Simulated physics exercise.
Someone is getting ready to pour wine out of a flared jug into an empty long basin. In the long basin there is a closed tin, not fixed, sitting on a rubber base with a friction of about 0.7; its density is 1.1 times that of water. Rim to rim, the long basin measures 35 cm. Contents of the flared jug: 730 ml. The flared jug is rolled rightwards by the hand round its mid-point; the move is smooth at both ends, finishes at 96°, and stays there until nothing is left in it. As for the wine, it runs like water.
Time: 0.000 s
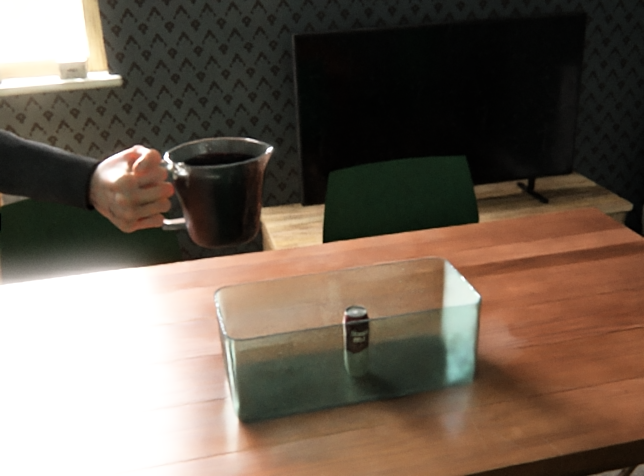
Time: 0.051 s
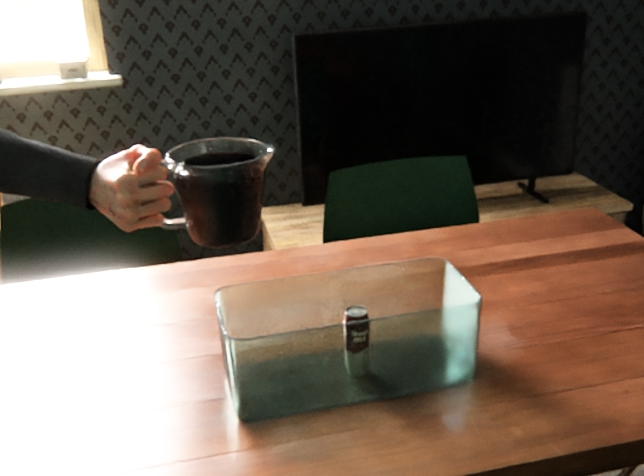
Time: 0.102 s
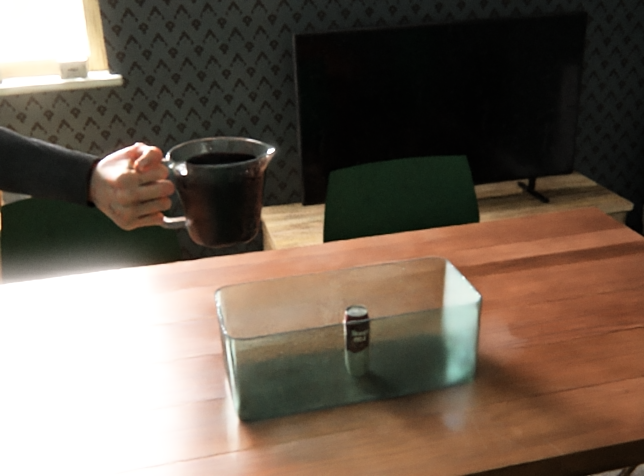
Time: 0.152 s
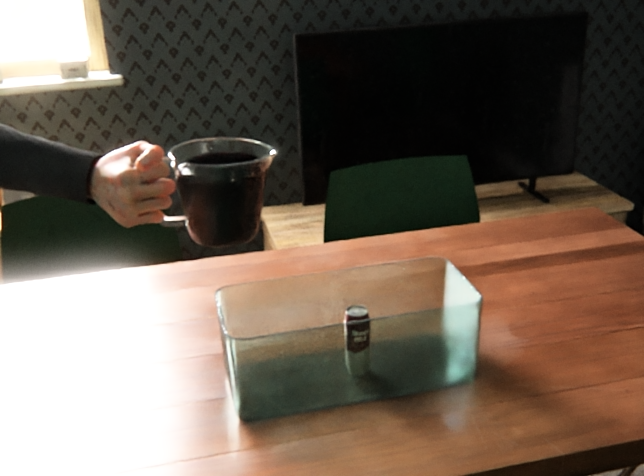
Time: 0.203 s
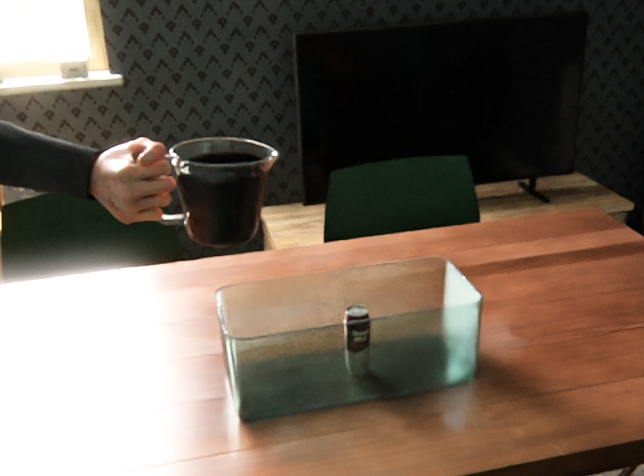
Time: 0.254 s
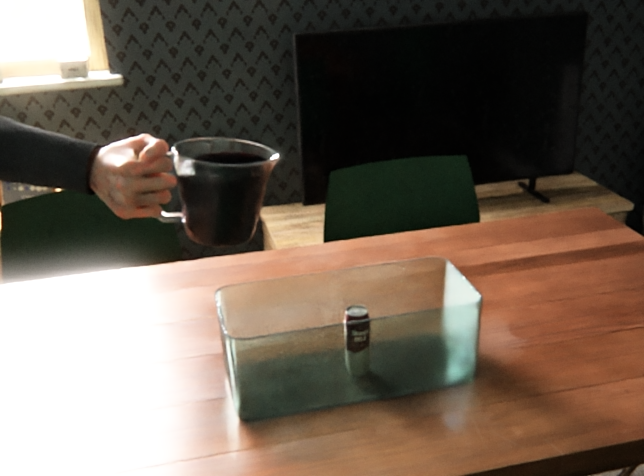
The clip opens on a hand at the left holding a glass jug of dark liquid above a long, clear basin with a small tin inside, on a wooden table. The hand keeps the jug almost still at first, then gradually tilts it slightly rightwards, the liquid remaining inside.
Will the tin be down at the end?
Yes.
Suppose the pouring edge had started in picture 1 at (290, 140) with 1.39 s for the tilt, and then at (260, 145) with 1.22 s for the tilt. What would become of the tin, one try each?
The tin stays vertical the first time and overturns the second time.
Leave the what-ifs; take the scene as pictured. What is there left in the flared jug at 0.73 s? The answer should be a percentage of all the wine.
Fraction remaining: Approx. 80 per cent.
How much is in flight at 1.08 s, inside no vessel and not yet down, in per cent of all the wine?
It comes to some 22 percent of the total.
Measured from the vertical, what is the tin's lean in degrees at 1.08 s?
Measured tilt, approx.: 0 degrees.
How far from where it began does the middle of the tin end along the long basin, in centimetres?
The middle of the tin ends some 9.5 cm along the basin.
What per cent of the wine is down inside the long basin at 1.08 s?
Reading: Approx. 52 %.
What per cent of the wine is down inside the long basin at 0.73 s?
About 4 per cent.
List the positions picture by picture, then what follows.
Tilt 0°; pouring edge (274, 148); surface from (172, 169) to (263, 159); the long basin's rim runs from (220, 315) to (463, 279); the tin's top is at (356, 314), in the first frame.
Tilt 0°; pouring edge (274, 148); surface from (173, 169) to (264, 159), in the second frame.
Tilt 1°; pouring edge (275, 148); surface from (174, 168) to (264, 159), in the third frame.
Tilt 3°; pouring edge (277, 150); surface from (175, 168) to (266, 160), in the fourth frame.
Tilt 5°; pouring edge (279, 152); surface from (176, 168) to (267, 159), in the fifth frame.
Tilt 8°; pouring edge (280, 155); surface from (178, 168) to (270, 159), in the sixth frame.
By 0.73 s the tilt is 54° and 79 per cent is still to pour; the tin stands where it began.
By 1.08 s the tilt is 87° and 27 per cent is still to pour; the tin stands where it began.
By 1.45 s the tilt is 96° and 2 per cent is still to pour; the tin leans 28°.
By 1.85 s the tilt is 96° and 0 per cent is still to pour; the tin lies on its side.
At rest the tin lies on its side.
